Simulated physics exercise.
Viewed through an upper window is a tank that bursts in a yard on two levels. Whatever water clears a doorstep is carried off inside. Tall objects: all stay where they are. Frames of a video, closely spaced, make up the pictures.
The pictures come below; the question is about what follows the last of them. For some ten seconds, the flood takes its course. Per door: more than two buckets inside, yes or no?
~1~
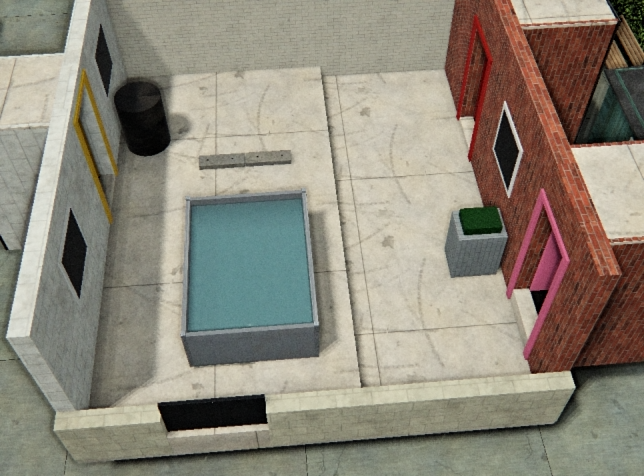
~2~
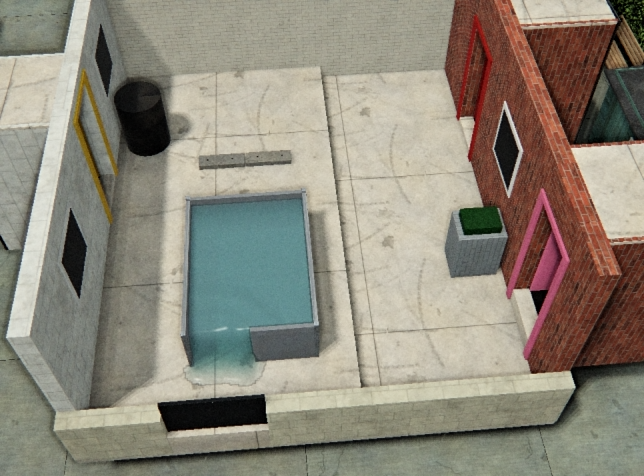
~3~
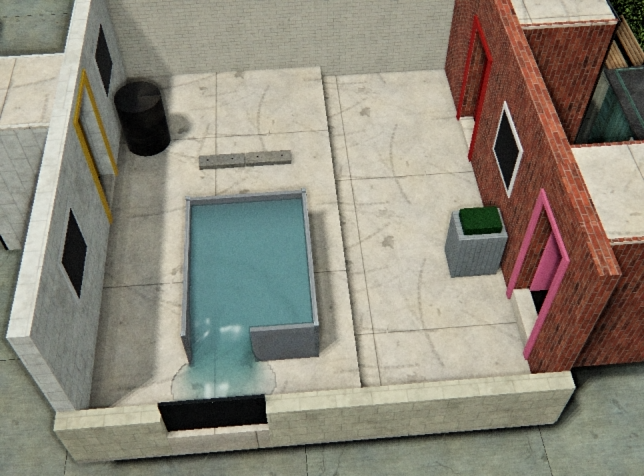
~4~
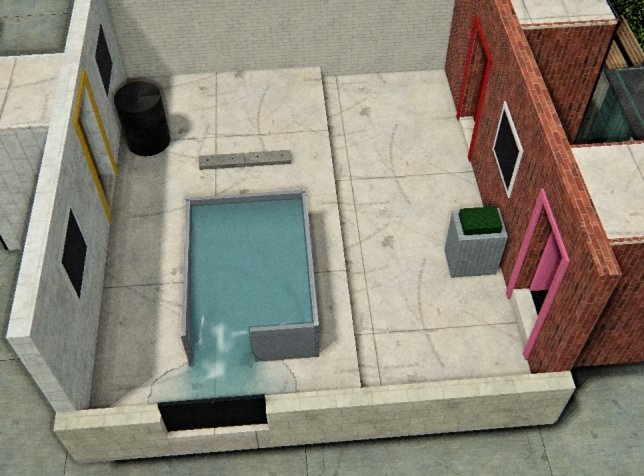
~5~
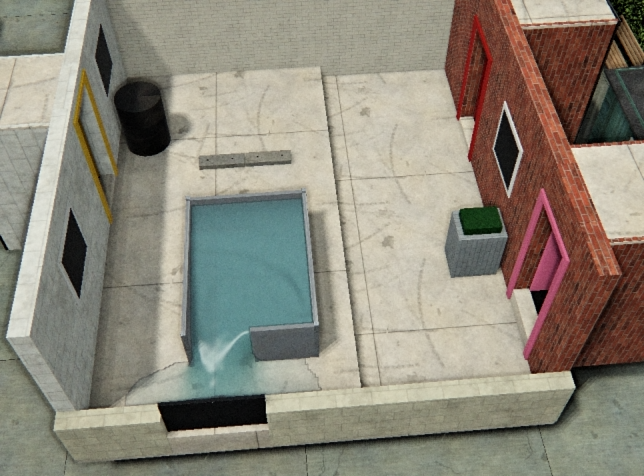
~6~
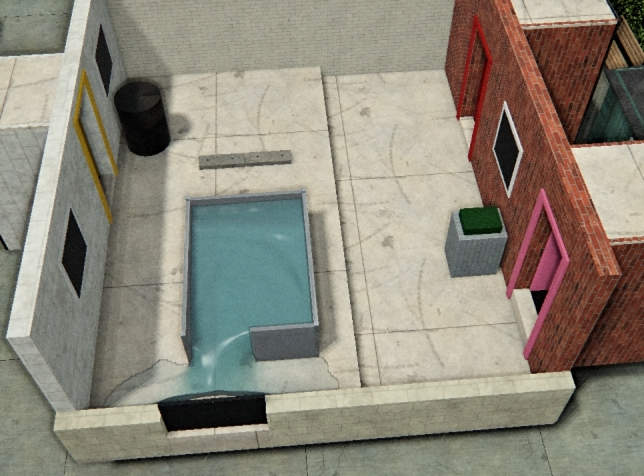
Per door - red door: No, pink door: No, yellow door: Yes.
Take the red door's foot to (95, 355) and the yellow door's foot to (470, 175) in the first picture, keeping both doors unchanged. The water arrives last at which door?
I reckon it's the yellow one.
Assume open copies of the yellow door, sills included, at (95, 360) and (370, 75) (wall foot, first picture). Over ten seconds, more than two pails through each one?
The first door ends up above and the second ends up below.
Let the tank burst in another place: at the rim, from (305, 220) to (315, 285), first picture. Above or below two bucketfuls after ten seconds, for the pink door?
One by one: The pink one lets more in.
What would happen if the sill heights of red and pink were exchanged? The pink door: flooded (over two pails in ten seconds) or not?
In that case pink exceeds the limit.
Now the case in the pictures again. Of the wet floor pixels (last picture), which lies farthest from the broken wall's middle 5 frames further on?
Estimated pixel: (496, 402).
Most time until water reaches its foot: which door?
I pick the door marked red.
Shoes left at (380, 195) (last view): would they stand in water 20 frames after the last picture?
At that place: Free of water.
A moment on, water covers 15 % of the floor; the red door not reached, the pink door not reached, the yellow door not reached.
Next, water covers 30 % of the floor; the red door not reached, the pink door wet at the sill, nothing in, the yellow door wet at the sill, nothing in.
Then, water covers 45 % of the floor; the red door not reached, the pink door wet at the sill, nothing in, the yellow door wet at the sill, nothing in.
Later, water covers 80 % of the floor; the red door wet at the sill, nothing in, the pink door wet at the sill, nothing in, the yellow door under two buckets in.
In the end, water covers 95 % of the floor; the red door under two buckets in, the pink door wet at the sill, nothing in, the yellow door over two buckets in.
